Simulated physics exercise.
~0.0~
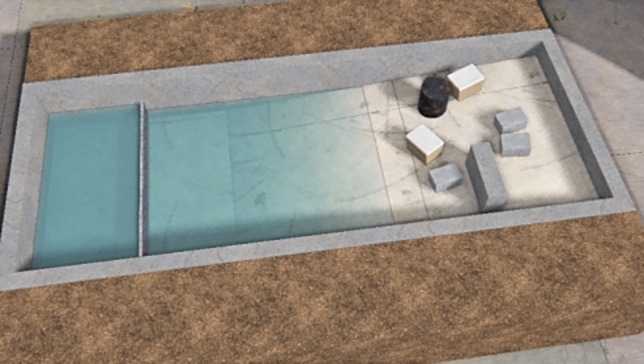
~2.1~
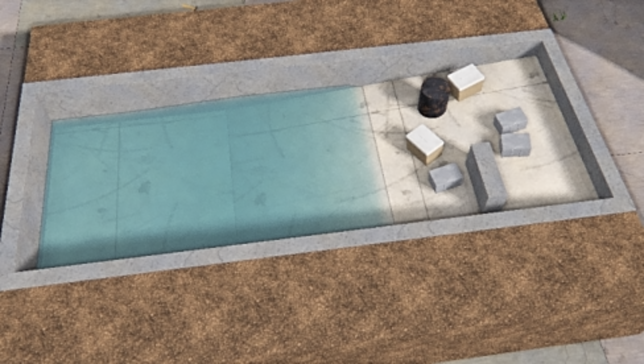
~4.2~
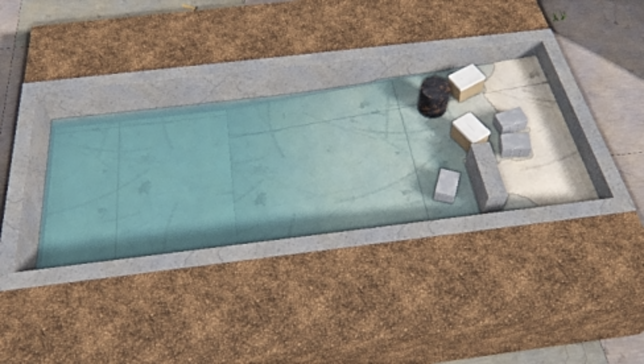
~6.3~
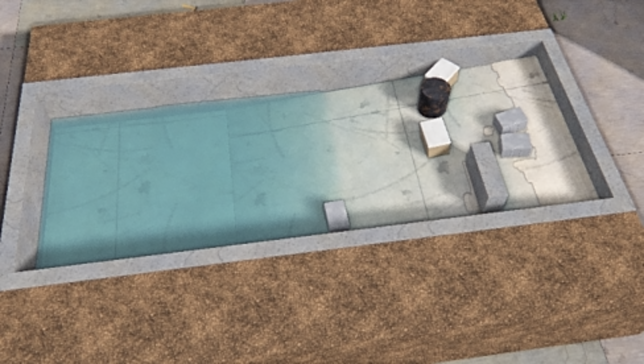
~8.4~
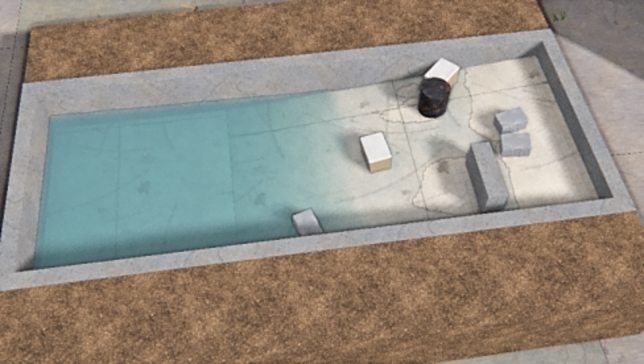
Teal water rushing up a pale sloped basin floor after a barrier vanishes, shifting white-topped and grey blocks, then drawing back left.
